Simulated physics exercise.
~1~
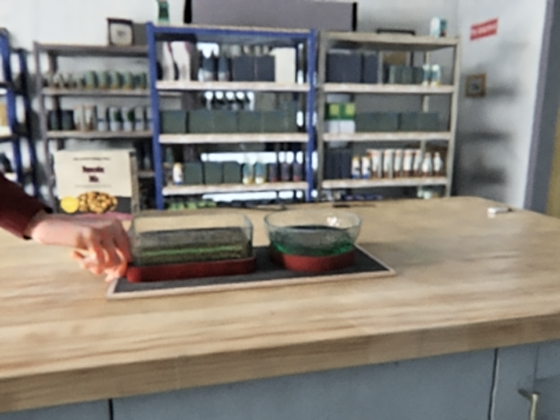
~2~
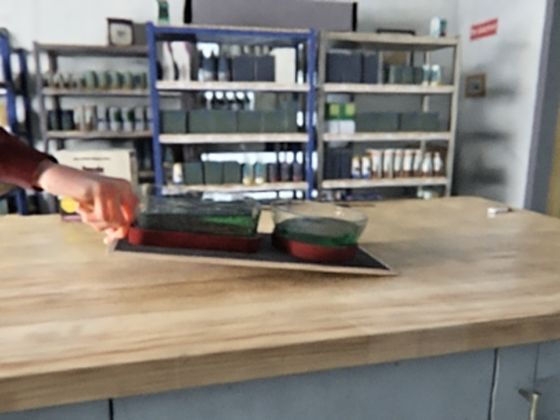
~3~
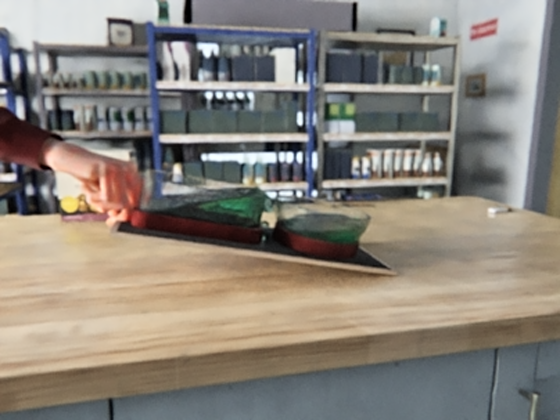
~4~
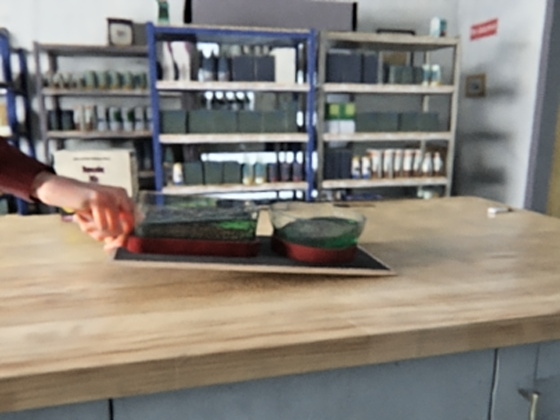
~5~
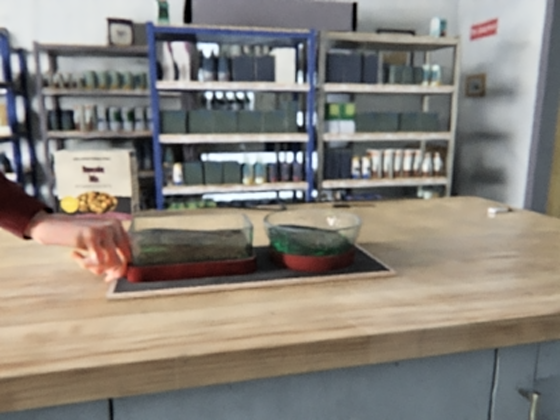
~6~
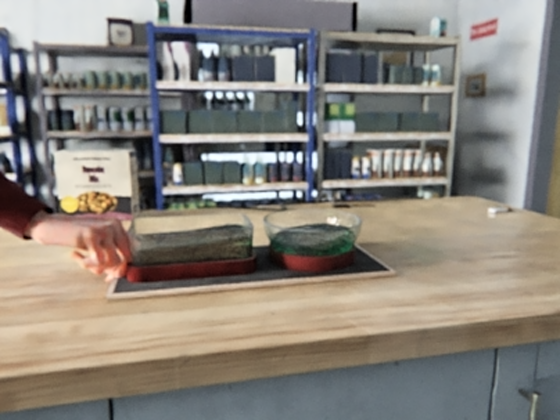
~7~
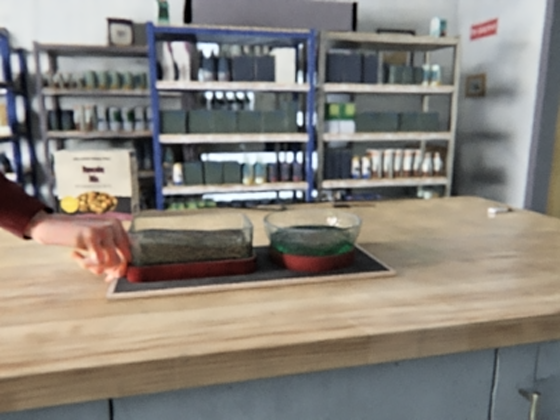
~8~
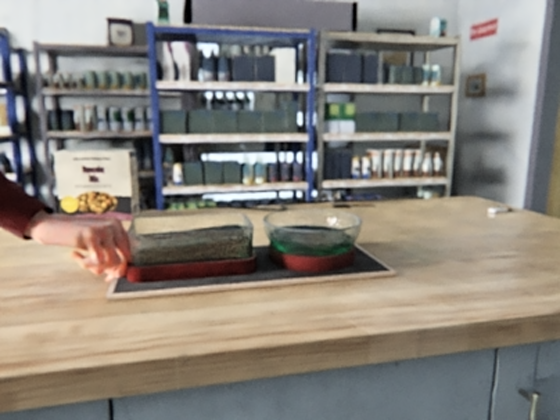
A hand tilts a tray holding a tub and a bowl of water, then lowers it flat.
